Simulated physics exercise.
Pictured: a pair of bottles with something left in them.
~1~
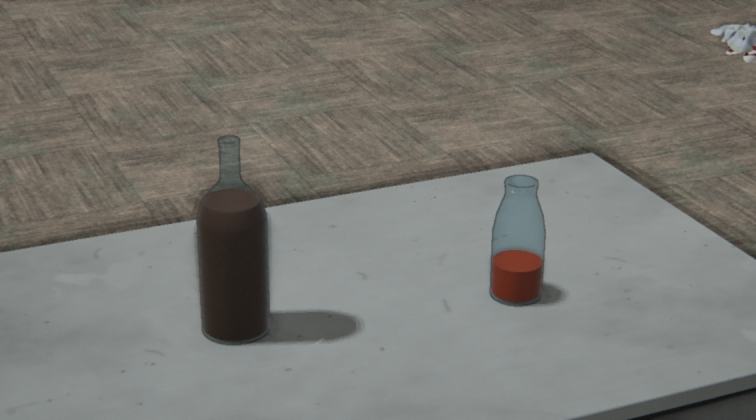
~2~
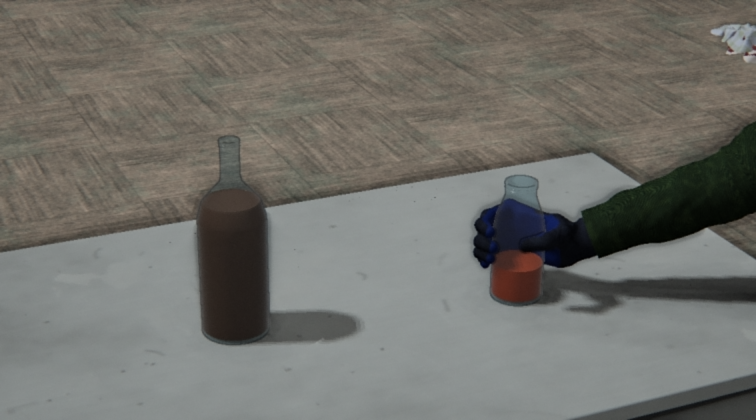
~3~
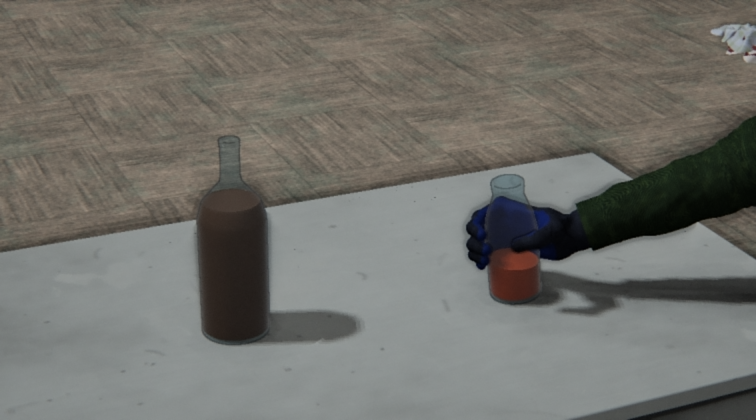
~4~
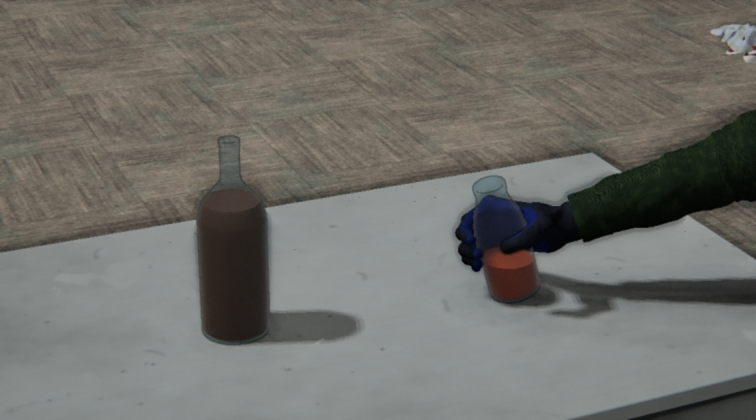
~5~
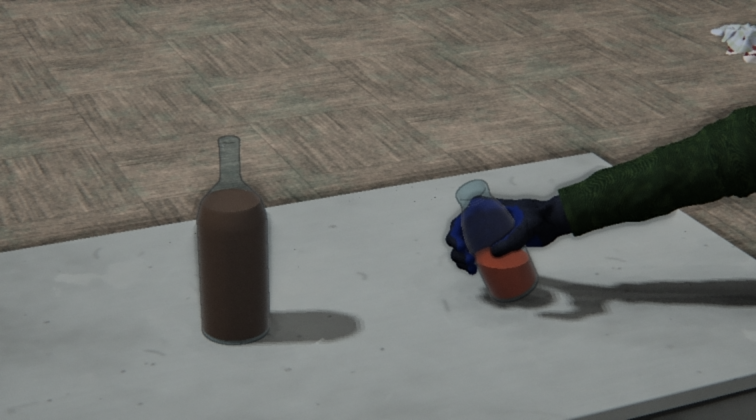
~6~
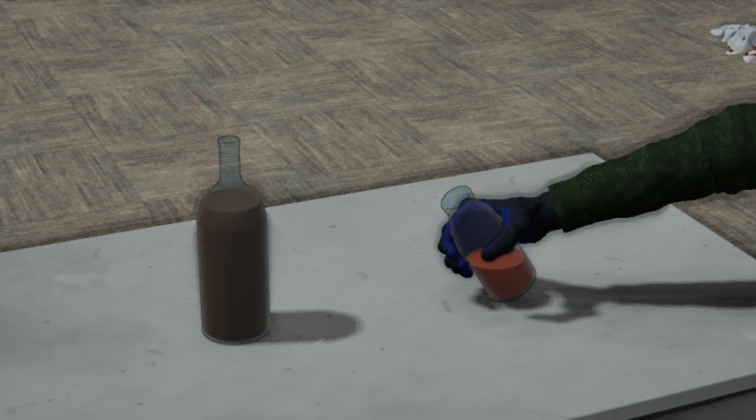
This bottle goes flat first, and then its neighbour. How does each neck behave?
Here is how they behave: Left bottle lets it run out; right bottle lets it run out.
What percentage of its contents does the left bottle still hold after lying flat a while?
I'd say close to 40 per cent is kept.
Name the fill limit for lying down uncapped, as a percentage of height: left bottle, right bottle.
The first comes to close to 26 in a hundred, the second to 14.
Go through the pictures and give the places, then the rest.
Both stand upright; right bottle (519, 237) about a quarter full, open; left bottle (233, 234) about two thirds full, open, in the first frame.
A hand takes the right bottle; right bottle about a quarter full, surface at (517, 261); left bottle about two thirds full, surface at (231, 201), in the second frame.
The right bottle is going over; right bottle (511, 236) about a quarter full; left bottle (233, 234) about two thirds full, in the third frame.
The right bottle is going over; right bottle about a quarter full, surface at (508, 258); left bottle about two thirds full, surface at (231, 201), in the fourth frame.
The right bottle is going over; right bottle (493, 236) tipped 25°; left bottle (233, 234) about two thirds full, in the fifth frame.
The right bottle is going over; right bottle (483, 239) tipped 35°, open; left bottle about two thirds full, surface at (231, 201), open, in the sixth frame.
Soon after, the right bottle is nearly down; right bottle, nothing comes out.
Later, the right bottle lies flat; right bottle, it is running out of the neck.
In the end, both lie flat; right bottle, it is running out of the neck; left bottle, it is running out of the neck.
